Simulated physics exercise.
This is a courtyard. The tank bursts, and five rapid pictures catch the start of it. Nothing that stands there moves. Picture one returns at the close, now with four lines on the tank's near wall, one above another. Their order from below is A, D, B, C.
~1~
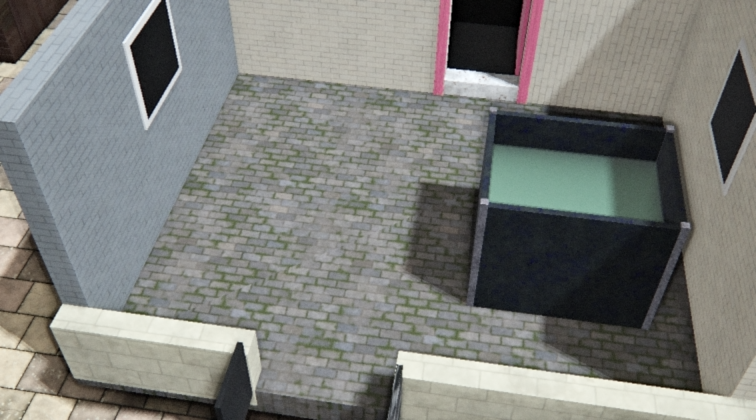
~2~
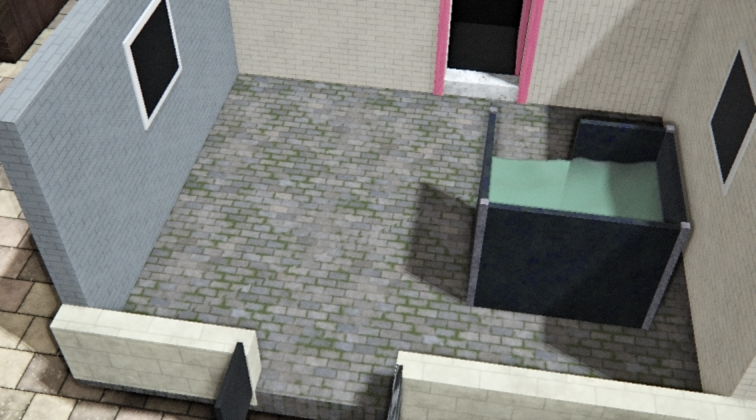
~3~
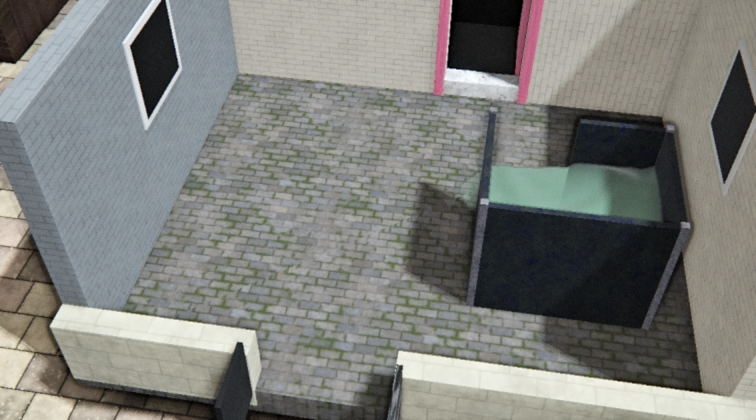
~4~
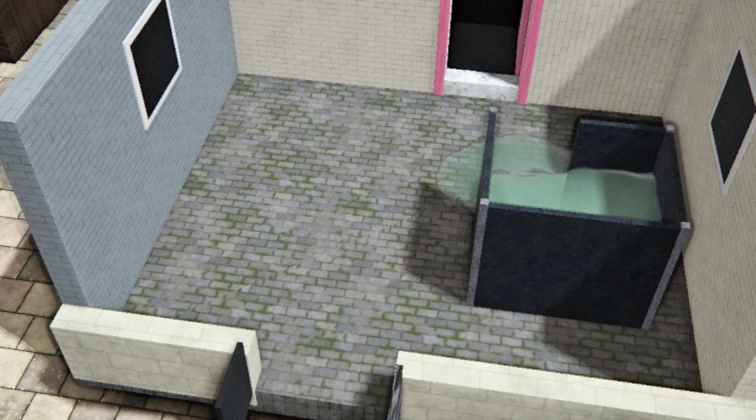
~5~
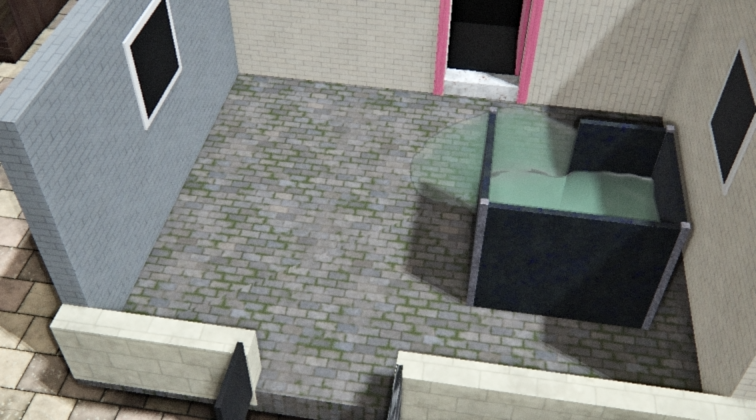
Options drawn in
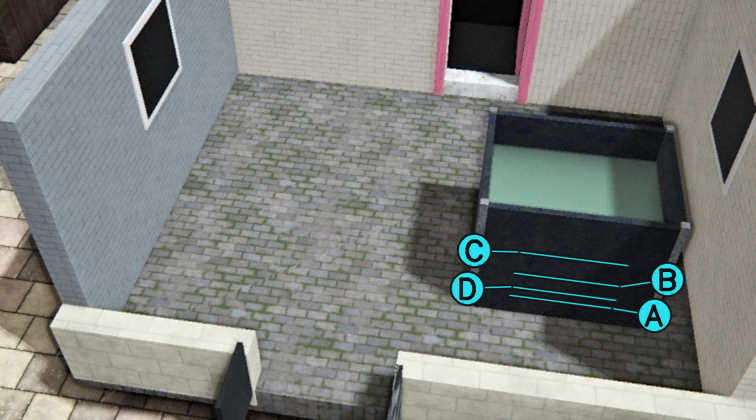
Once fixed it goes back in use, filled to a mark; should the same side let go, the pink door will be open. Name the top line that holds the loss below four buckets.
It is B.
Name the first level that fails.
It is C.
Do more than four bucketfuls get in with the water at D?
No.
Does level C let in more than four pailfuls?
Yes, it does.
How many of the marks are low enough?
Three of the four.
On the marked copy, A at (561, 301); B at (567, 279); C at (572, 258); D at (563, 293); from the bottom up A, D, B, C.
For level A, nothing gets over.
For level B, a splash gets over, under a bucket.
For level C, about 8 bucketfuls get in.
For level D, nothing gets over.
